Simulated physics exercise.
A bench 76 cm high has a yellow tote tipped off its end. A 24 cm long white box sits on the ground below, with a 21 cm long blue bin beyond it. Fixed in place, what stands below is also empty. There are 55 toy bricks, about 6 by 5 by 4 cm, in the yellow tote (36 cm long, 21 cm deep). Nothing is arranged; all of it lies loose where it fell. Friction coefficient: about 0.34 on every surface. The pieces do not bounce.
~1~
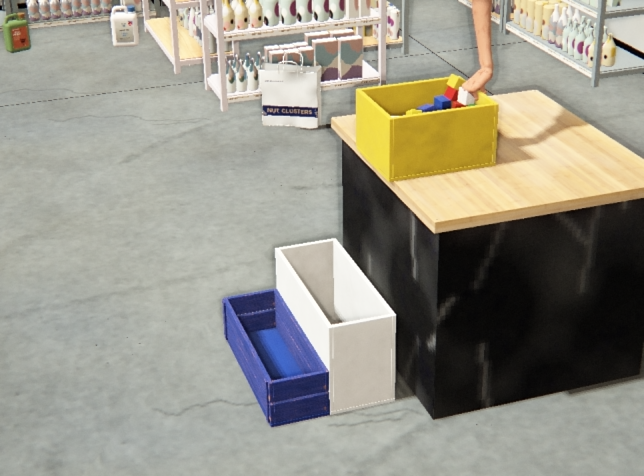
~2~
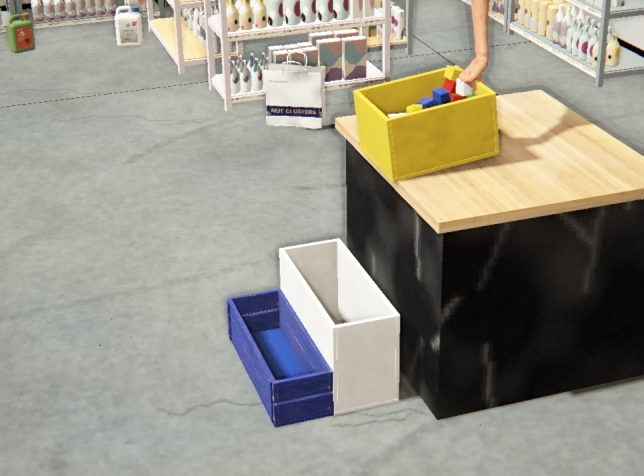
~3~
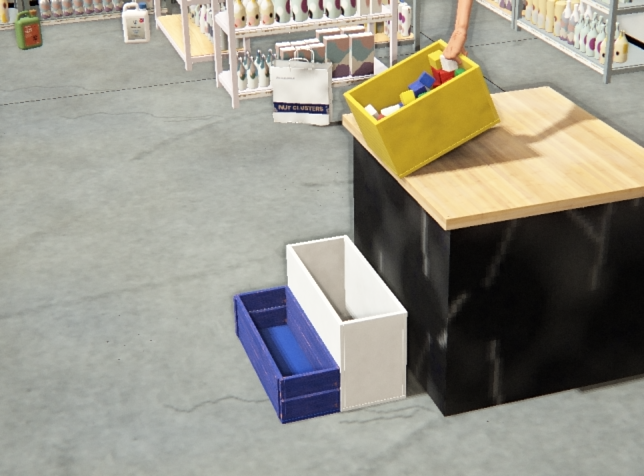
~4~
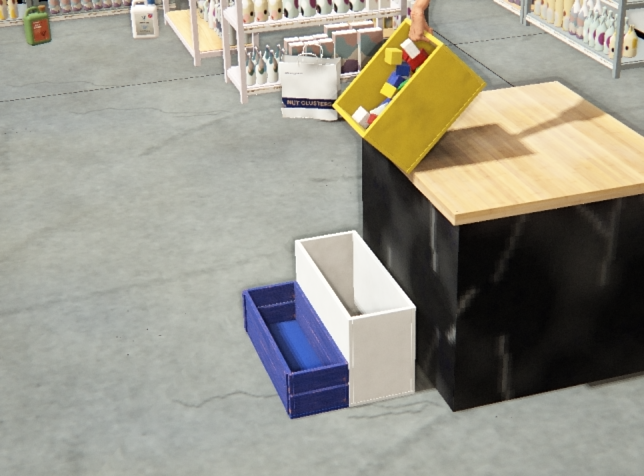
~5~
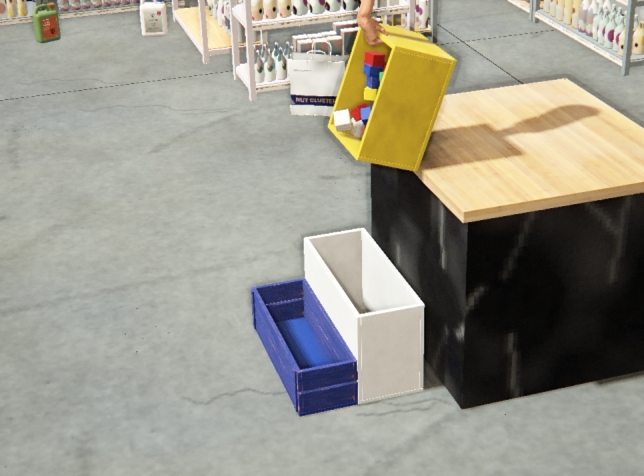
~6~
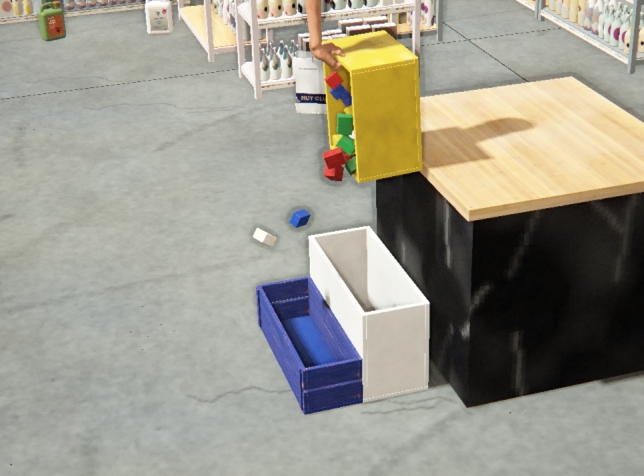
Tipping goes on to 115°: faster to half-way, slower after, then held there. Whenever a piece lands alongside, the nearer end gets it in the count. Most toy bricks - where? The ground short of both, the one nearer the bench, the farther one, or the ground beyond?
Most of them: Farther.
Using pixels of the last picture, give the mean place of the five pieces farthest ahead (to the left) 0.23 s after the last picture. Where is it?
Centre: Approx. (258, 308) px.
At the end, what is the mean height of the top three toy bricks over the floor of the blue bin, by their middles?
It reaches close to 12 cm.
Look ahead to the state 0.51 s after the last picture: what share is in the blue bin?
I'd say near 15 per cent at that moment.
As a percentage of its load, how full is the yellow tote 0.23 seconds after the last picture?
75 %.
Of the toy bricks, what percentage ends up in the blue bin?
That comes to around 75 per cent.
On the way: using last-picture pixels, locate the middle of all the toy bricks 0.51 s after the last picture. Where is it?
Near (316, 231) in pixels.
Then, 0.23 s after the last picture, tilt 109°; 40 still in the yellow tote, 1 in the blue bin, 2 on the ground beyond the blue bin and 12 in the air.
Then, 0.51 s after the last picture, tilt 115°; 19 still in the yellow tote, 8 in the blue bin, 7 on the ground beyond the blue bin and 21 in the air.
Then, 0.90 s after the last picture, tilt 115°; 4 still in the yellow tote, 28 in the blue bin, 14 on the ground beyond the blue bin and 9 in the air.
Final count (1.41 s after the last picture), 40 in the blue bin and 15 on the ground beyond the blue bin.
